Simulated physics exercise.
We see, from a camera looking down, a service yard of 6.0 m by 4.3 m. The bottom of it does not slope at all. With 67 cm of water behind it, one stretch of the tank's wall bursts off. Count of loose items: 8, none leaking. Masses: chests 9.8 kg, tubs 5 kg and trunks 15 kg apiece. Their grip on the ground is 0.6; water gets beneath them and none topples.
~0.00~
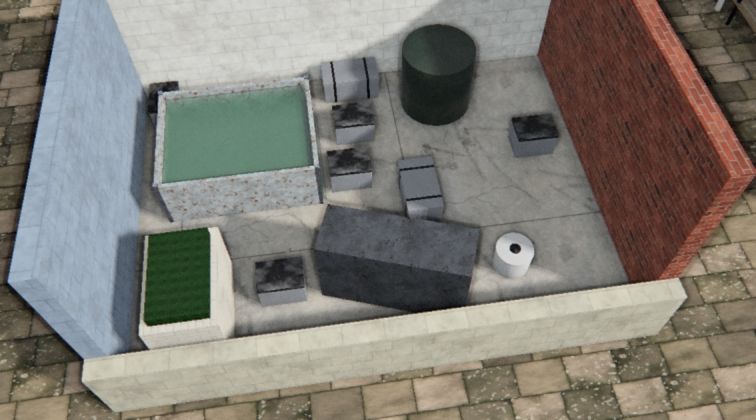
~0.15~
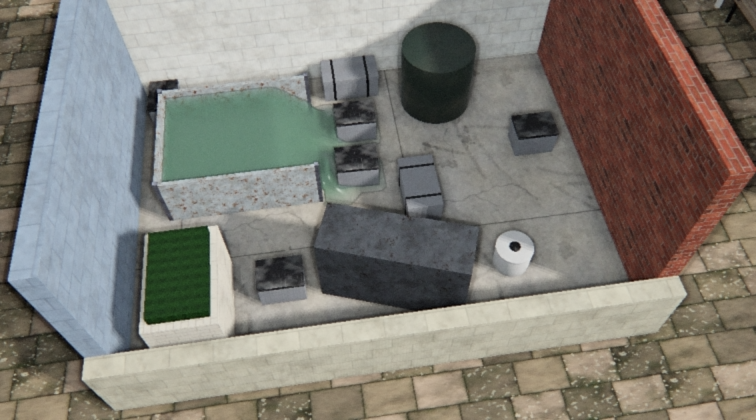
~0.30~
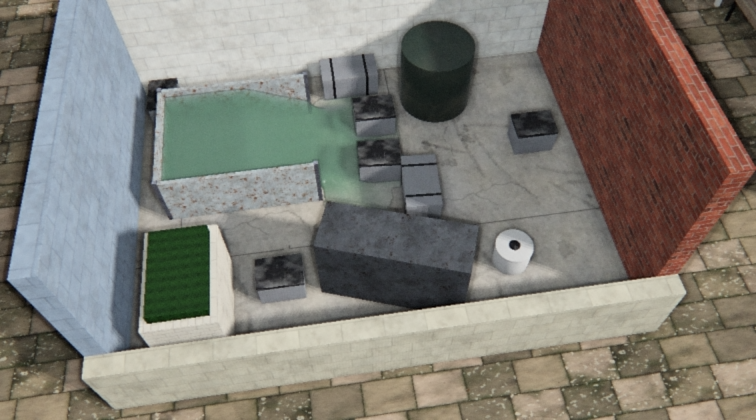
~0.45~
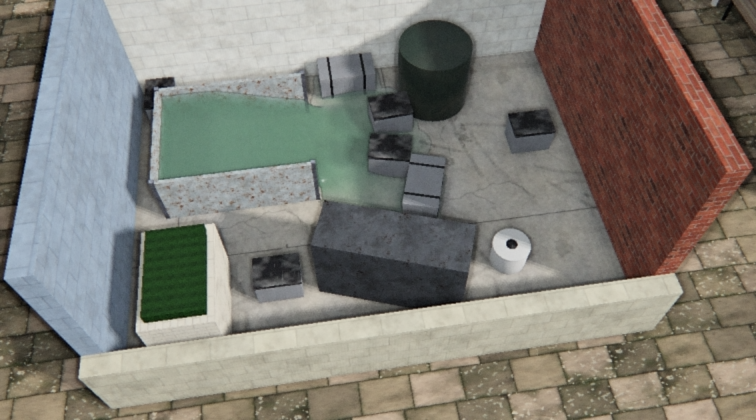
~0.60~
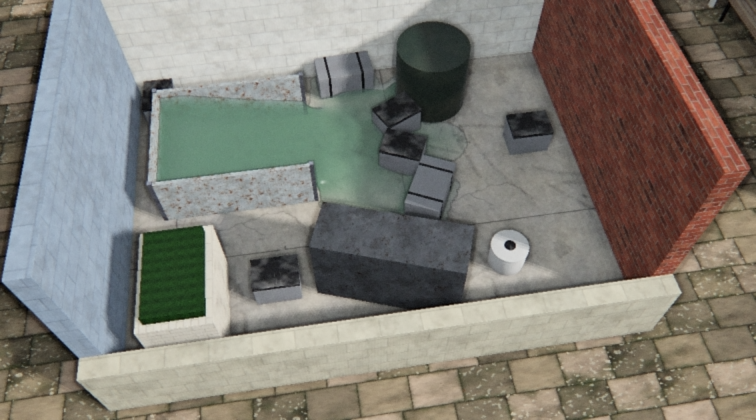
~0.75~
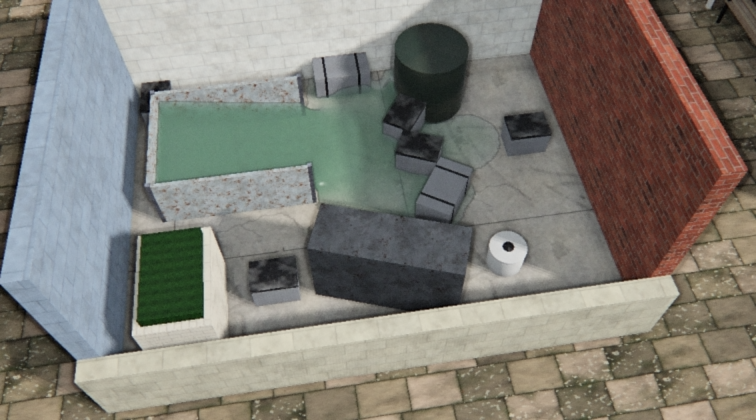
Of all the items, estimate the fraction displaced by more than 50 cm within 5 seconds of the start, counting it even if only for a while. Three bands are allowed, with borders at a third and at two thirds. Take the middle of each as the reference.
I expect the share moved that far will be two thirds or over.
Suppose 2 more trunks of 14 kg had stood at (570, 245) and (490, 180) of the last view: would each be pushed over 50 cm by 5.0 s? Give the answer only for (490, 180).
It exceeds it.
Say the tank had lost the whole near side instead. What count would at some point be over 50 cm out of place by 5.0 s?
In that case 5 of them.
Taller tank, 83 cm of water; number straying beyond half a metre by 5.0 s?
Then it comes to 6.
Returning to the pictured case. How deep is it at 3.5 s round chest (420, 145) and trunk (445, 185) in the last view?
About 22 and 22 cm.
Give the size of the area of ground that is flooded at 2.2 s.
My estimate is roughly 17 m2.
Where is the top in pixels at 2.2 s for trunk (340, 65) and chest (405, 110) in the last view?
They should sit about (312, 74) and (551, 155) in the last view.
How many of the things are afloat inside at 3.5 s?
It comes to 6.
After 1.1 s 3 of 8 are over 50 cm from their spots; 2 afloat.
After 2.2 s 4 of 8 are over 50 cm from their spots; 5 afloat.
After 3.5 s 5 of 8 are over 50 cm from their spots; 6 afloat.
After 5.0 s 5 of 8 are over 50 cm from their spots, and 6 have been at some point; 7 afloat.
